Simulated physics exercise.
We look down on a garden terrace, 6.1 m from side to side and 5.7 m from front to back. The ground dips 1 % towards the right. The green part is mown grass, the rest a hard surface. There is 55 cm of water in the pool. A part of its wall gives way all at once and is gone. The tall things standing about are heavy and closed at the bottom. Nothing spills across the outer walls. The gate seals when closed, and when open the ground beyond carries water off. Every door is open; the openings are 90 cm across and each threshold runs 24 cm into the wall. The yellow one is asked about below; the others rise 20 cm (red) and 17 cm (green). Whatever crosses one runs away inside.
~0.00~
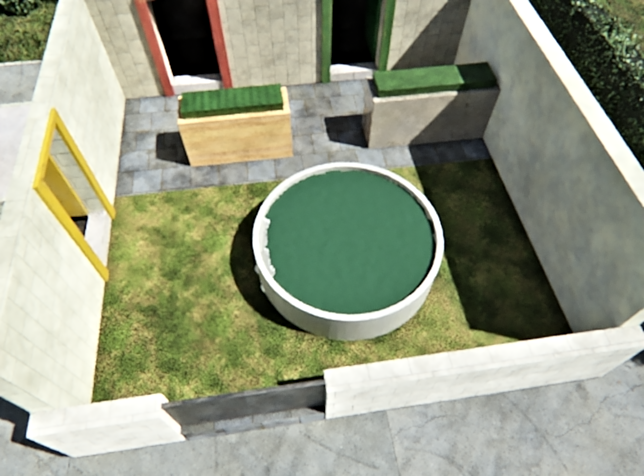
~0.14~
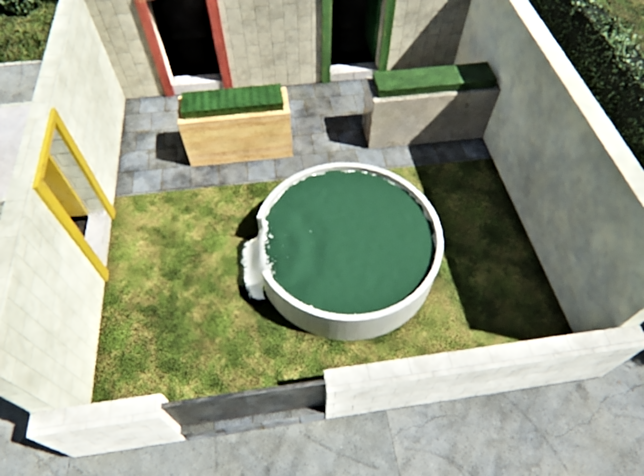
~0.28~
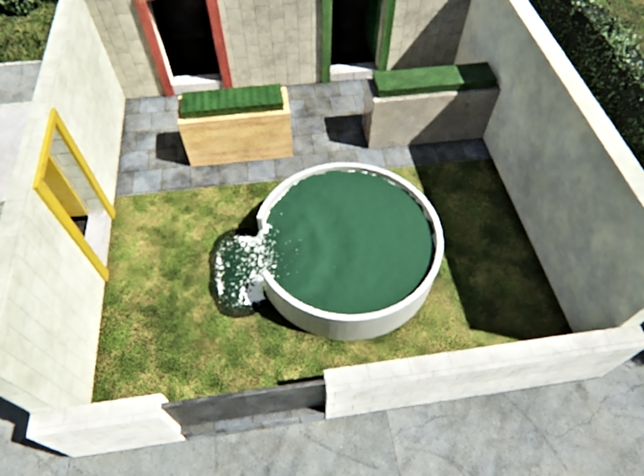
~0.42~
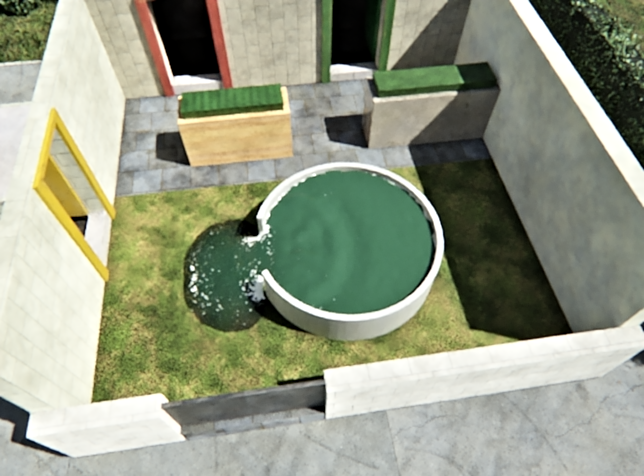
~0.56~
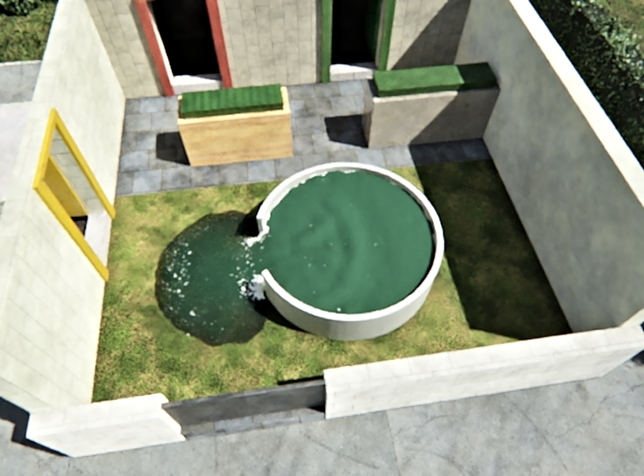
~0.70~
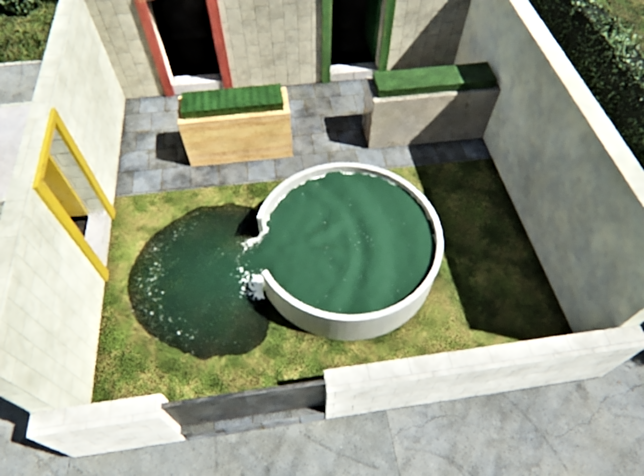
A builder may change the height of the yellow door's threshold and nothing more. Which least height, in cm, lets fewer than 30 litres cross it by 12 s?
About 13.5 cm.
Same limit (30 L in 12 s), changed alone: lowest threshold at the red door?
Roughly 7.5 cm at red.
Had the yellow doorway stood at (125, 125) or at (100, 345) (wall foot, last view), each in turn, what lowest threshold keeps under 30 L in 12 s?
About 7.5 and 13.5 cm.
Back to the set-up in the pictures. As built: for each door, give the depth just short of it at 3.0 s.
In cm: Yellow 17, red 0, green 0.
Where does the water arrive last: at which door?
It is the green one.
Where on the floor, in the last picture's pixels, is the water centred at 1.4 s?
At about (309, 263).
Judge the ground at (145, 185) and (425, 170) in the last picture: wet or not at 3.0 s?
In that order: Flooded, dry.
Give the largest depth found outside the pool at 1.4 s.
Roughly 27 cm.
After 1.4 s water covers 20 % of the floor, deepest (27 cm) near (251, 271); 18 cm at the yellow door, 0 litres in over its 23 cm threshold.
After 3.0 s water covers 40 % of the floor, deepest (23 cm) near (91, 410); 17 cm at the yellow door, 0 litres in over its 23 cm threshold.
After 12.0 s water covers 100 % of the floor, deepest (14 cm) near (446, 75); 7 cm at the yellow door, 0 litres in over its 23 cm threshold.
At the yellow door as built, the water arrived by 1.2 s and peaked near 20 cm at 2.0 s.
Run again over the same 12 s with other heights there, 53 litres in over 11.5 cm, 15 litres over 15.5 cm. The limit of 30 litres is kept from about 13.5 cm up.
